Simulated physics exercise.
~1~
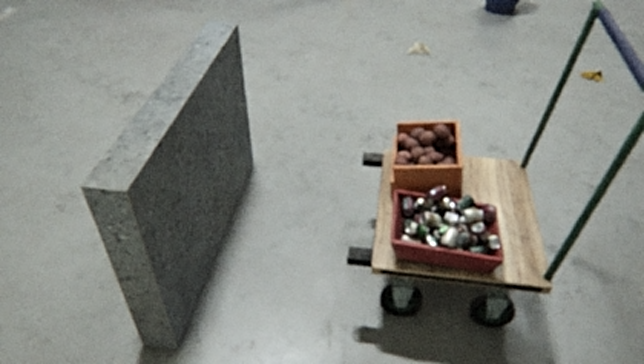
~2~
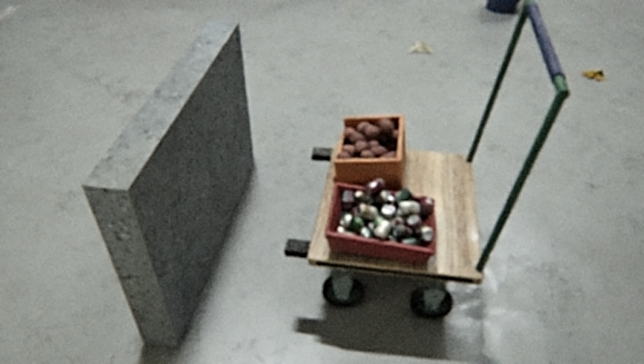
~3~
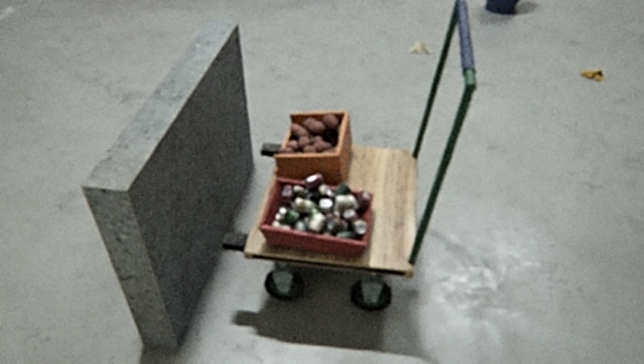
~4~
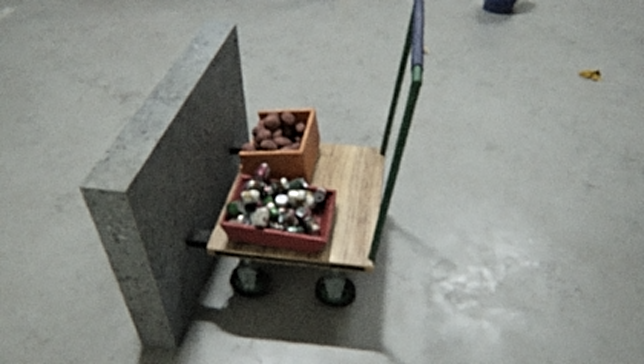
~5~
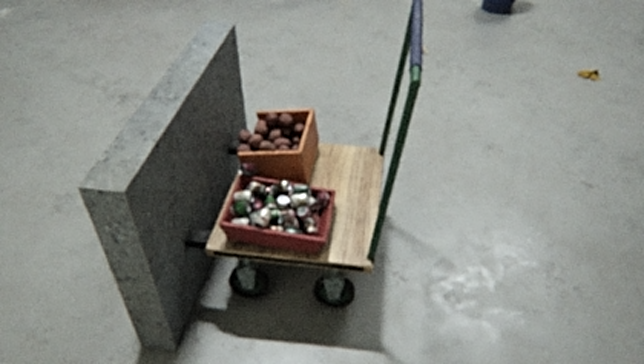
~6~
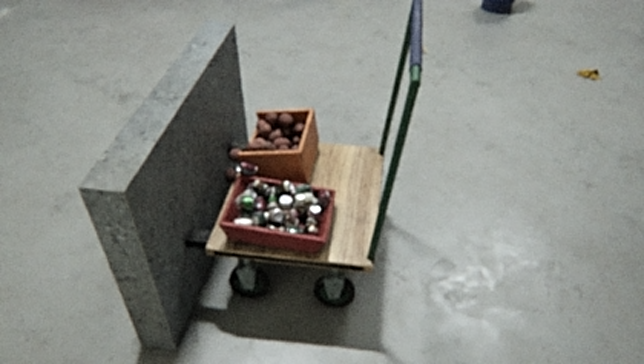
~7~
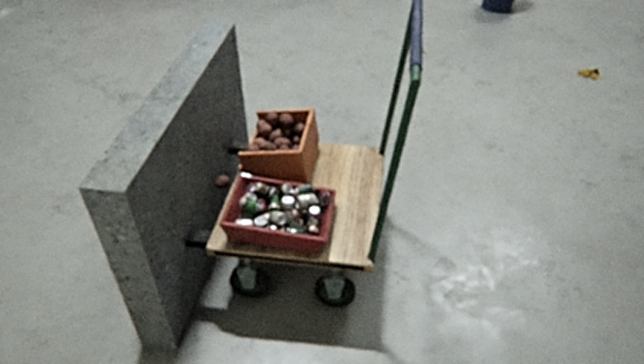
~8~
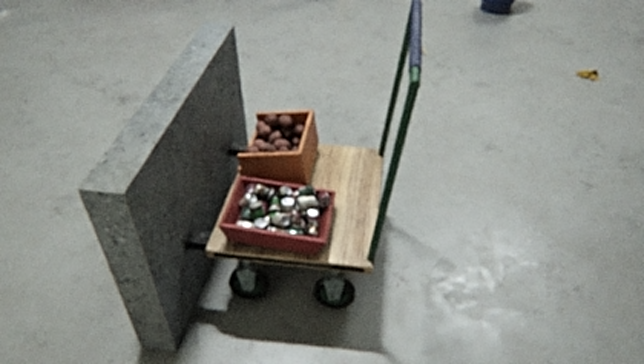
On a bare grey concrete floor, seen from above at a slight angle by a gently swaying camera, a thick grey slab wall stands at the left. A small wooden trolley with a green handle carries an orange crate of reddish-brown potatoes behind a red crate of shiny mini cans. The trolley rolls left until its dark buffers meet the wall and it stops. The loads shift in their crates, and a couple of potatoes slip over the orange crate's left side and drop between trolley and wall. The trolley ends still against the wall, both crates aboard and mostly full.
